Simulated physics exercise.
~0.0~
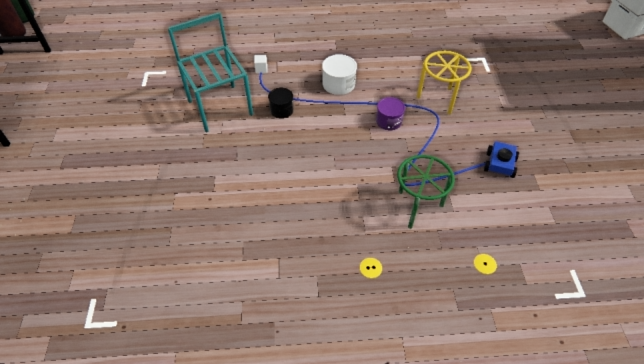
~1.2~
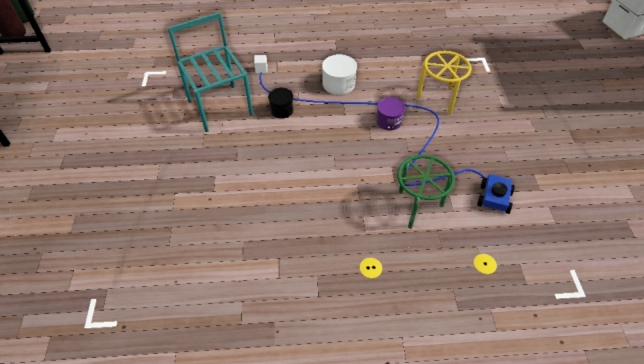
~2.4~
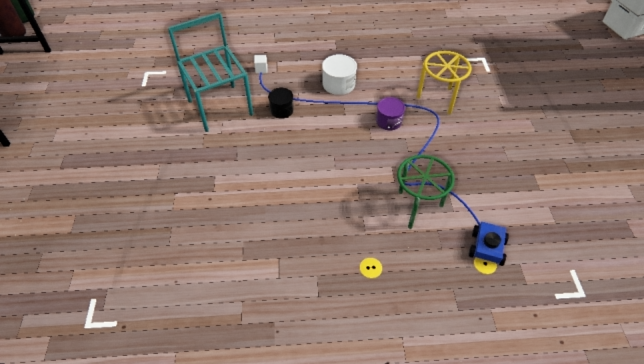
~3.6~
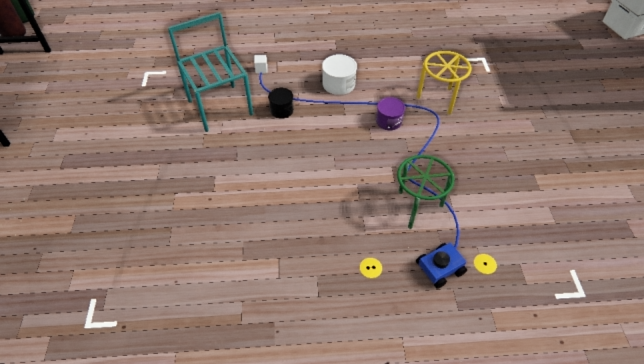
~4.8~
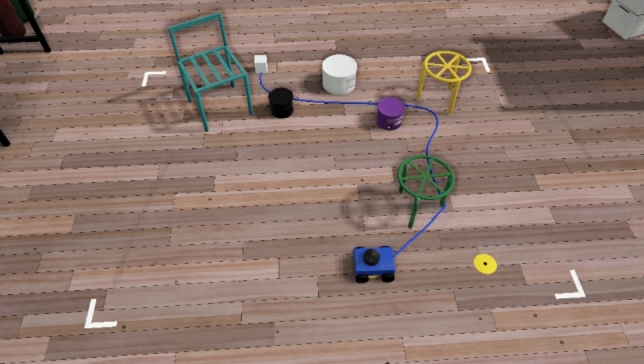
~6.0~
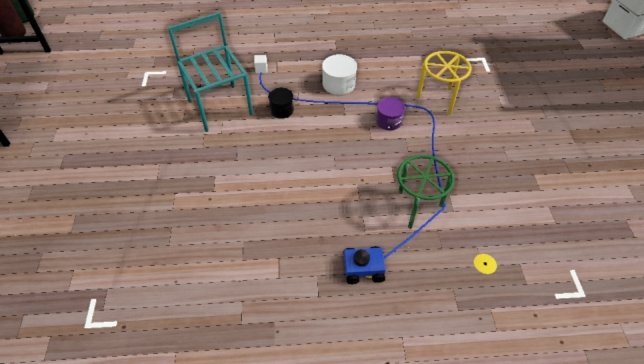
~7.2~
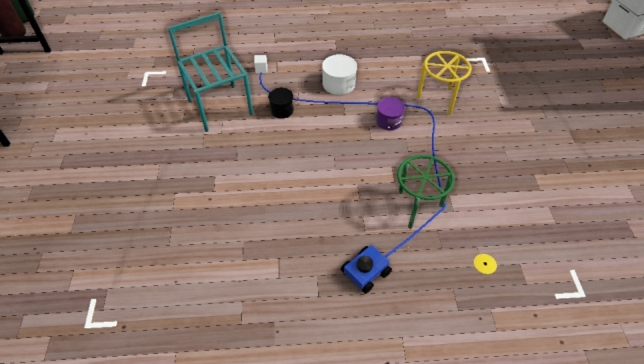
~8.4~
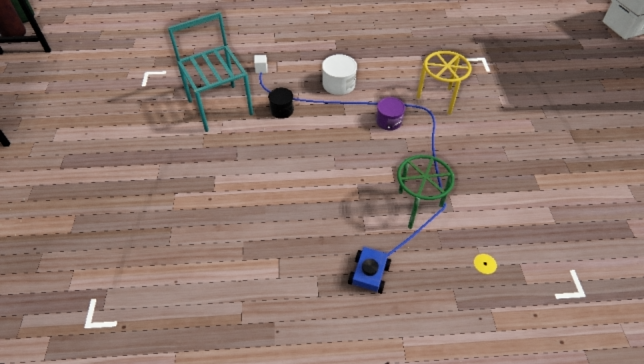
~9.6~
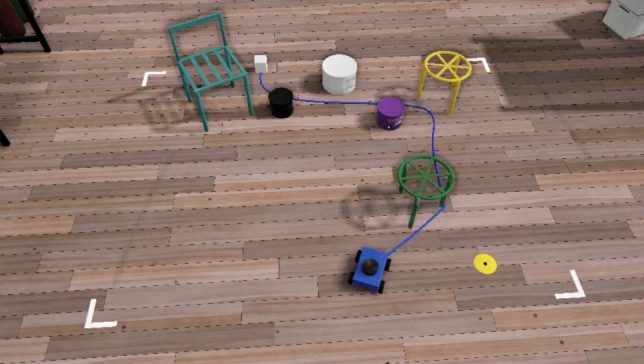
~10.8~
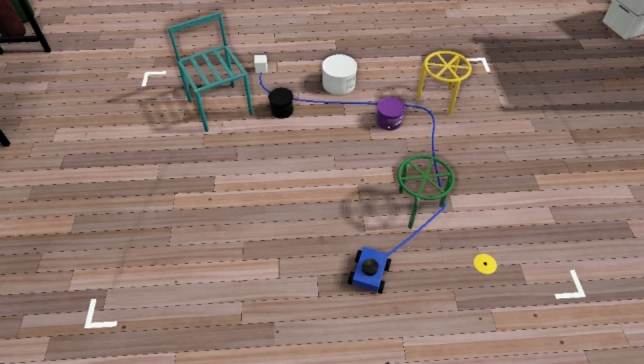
On a wood-plank floor with a teal chair, two stools, and several bins, a small blue cart trailing a blue lead drives down to one yellow mark, then left to the other, turns slightly and stops there, while the surrounding objects stay in place.
